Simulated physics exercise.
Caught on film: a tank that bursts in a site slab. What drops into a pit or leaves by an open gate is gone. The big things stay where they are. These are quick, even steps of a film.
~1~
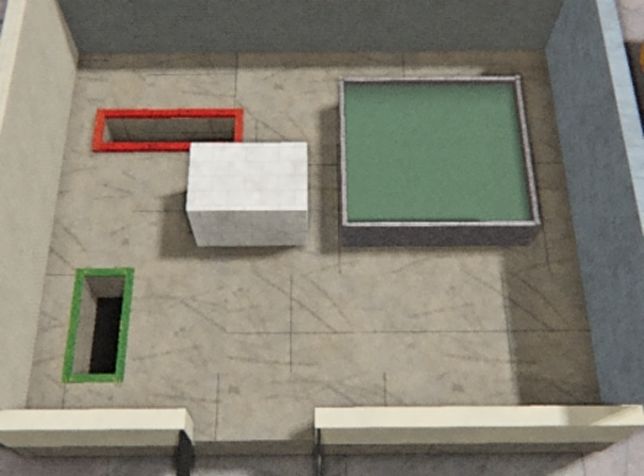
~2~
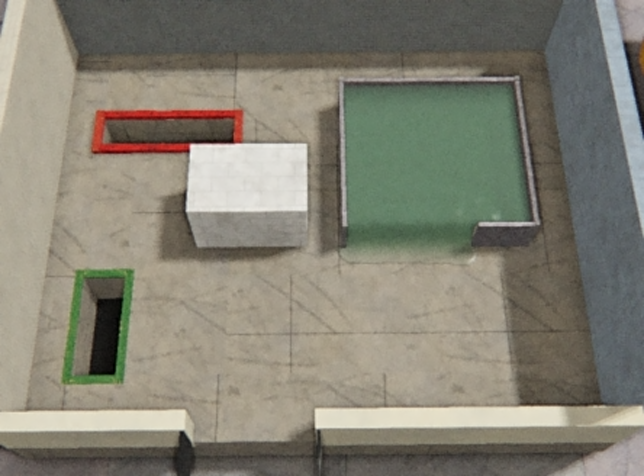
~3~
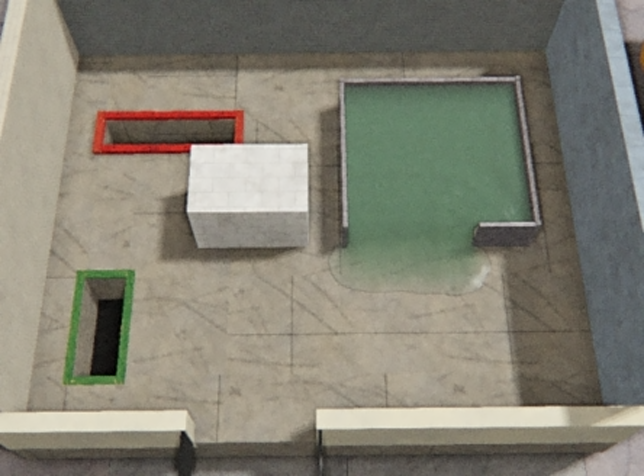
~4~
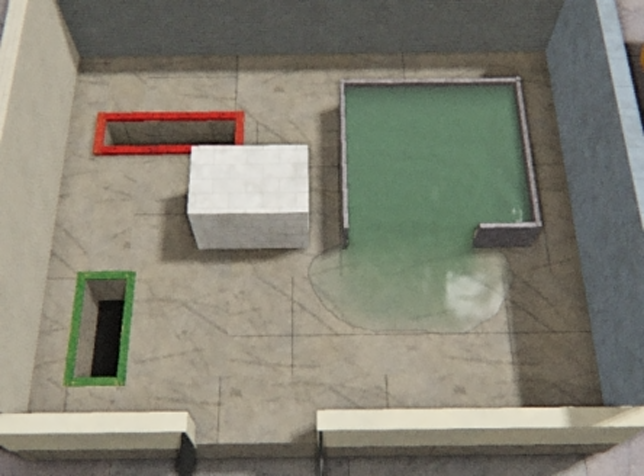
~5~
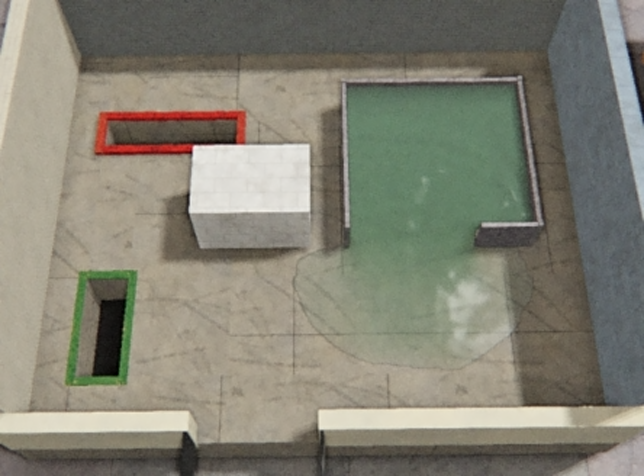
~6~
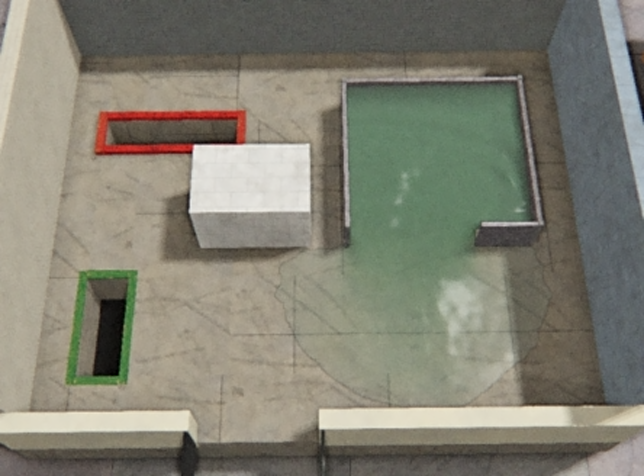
A tank of green water opens at its front wall, and water spreads across the floor.
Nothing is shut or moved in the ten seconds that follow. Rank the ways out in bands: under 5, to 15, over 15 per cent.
One by one: The gate takes over 15 %; the red pit takes under 5 %; the green pit takes over 15 %.
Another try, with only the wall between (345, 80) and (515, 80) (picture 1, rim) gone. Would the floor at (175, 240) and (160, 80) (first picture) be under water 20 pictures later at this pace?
One after the other: Not flooded, wet.
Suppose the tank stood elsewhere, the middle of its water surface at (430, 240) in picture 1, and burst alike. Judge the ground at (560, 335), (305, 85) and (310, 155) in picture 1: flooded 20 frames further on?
One after the other: Under water, no water, free of water.
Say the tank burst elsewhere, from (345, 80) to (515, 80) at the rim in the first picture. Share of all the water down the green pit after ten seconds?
Roughly, in per cent: Green 10.
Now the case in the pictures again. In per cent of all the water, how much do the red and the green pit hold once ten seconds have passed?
Roughly 0 per cent, then 20 per cent.
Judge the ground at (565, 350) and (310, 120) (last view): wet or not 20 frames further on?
In that order: Flooded, dry.
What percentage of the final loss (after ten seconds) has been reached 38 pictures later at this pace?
Close to 60 %.
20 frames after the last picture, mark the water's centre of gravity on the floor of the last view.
Roughly at (407, 274).
A moment on, water covers 25 % of the floor; the gate 0 %, the red pit 0 %, the green pit 0 %.
Next, water covers 30 % of the floor; the gate 2 %, the red pit 0 %, the green pit 0 %.
Then, water covers 45 % of the floor; the gate 8 %, the red pit 0 %, the green pit 1 %.
Later, water covers 70 % of the floor; the gate 12 %, the red pit 0 %, the green pit 10 %.
In the end, water covers 90 % of the floor; the gate 17 %, the red pit 0 %, the green pit 20 %.
